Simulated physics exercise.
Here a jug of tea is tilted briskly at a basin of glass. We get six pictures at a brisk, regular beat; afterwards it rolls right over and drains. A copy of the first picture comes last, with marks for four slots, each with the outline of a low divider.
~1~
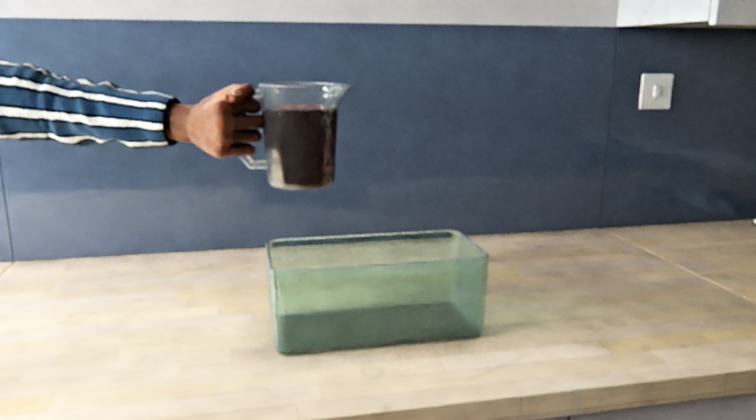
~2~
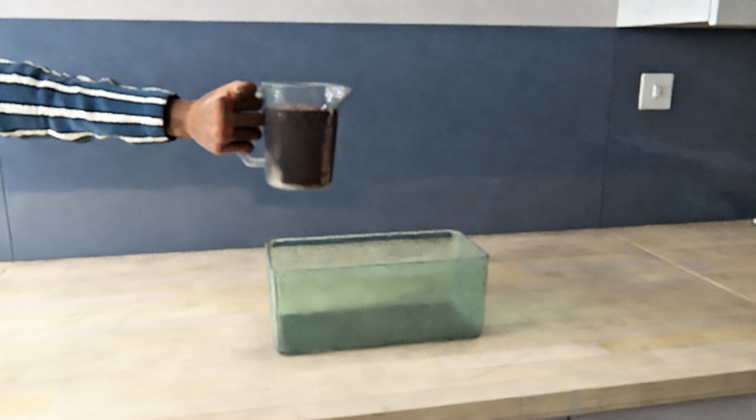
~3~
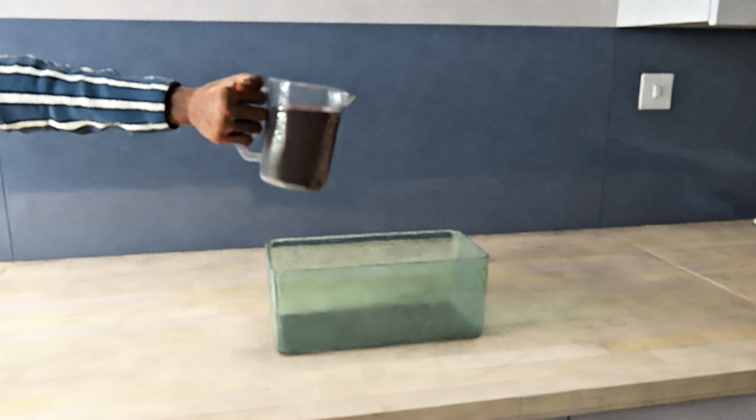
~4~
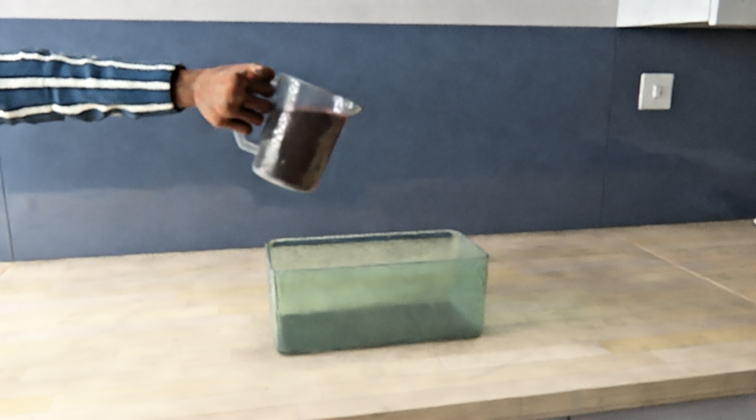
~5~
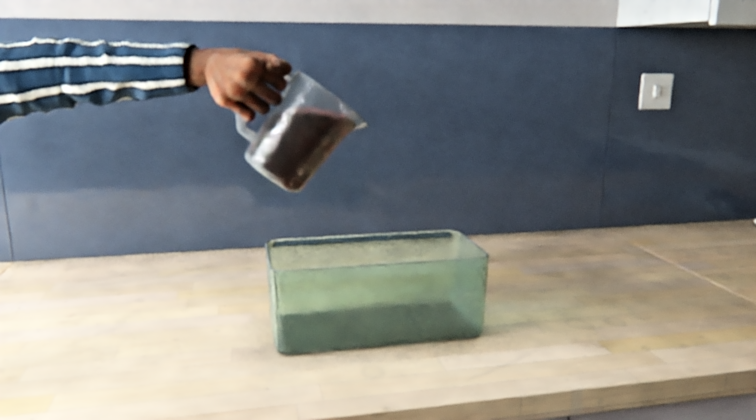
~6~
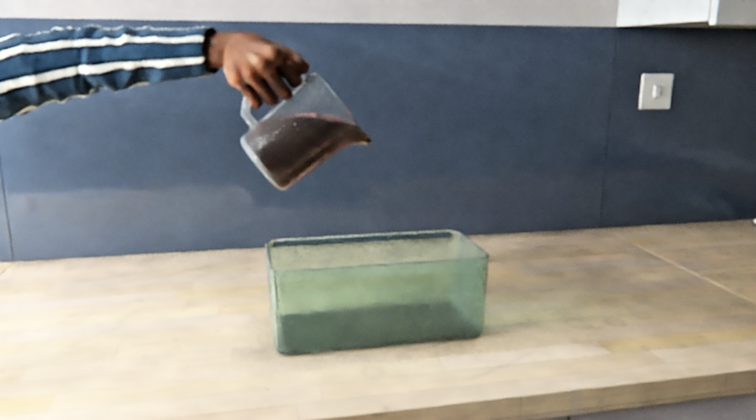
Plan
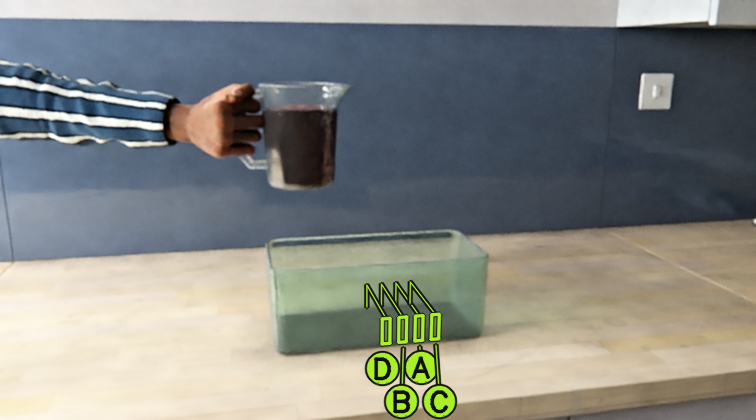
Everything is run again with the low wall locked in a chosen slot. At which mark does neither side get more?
A is best.
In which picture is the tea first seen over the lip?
Picture 6.
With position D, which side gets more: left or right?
The right side.
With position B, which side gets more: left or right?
The right one.
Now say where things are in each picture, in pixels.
Upright, lip at (350, 86); basin from (275, 353) to (482, 334); nothing has left yet.
Tipped about 3°, lip at (352, 89); nothing has left yet.
Tipped about 10°, lip at (357, 96); nothing has left yet.
Tipped about 22°, lip at (363, 108); nothing has left yet.
Tipped about 37°, lip at (367, 125); nothing has left yet.
Tipped about 52°, lip at (367, 144); tea is over the lip, down to (367, 144).
On the marked copy, A at (419, 346); B at (403, 348); C at (435, 345); D at (386, 349).
Choosing A, about 44 % ends left of the wall and 55 % right of it.
Choosing B, about 13 % ends left of the wall and 84 % right of it; 4 % is lost outside.
Choosing C, about 82 % ends left of the wall and 12 % right of it; 6 % is lost outside.
Choosing D, about 7 % ends left of the wall and 89 % right of it; 4 % is lost outside.
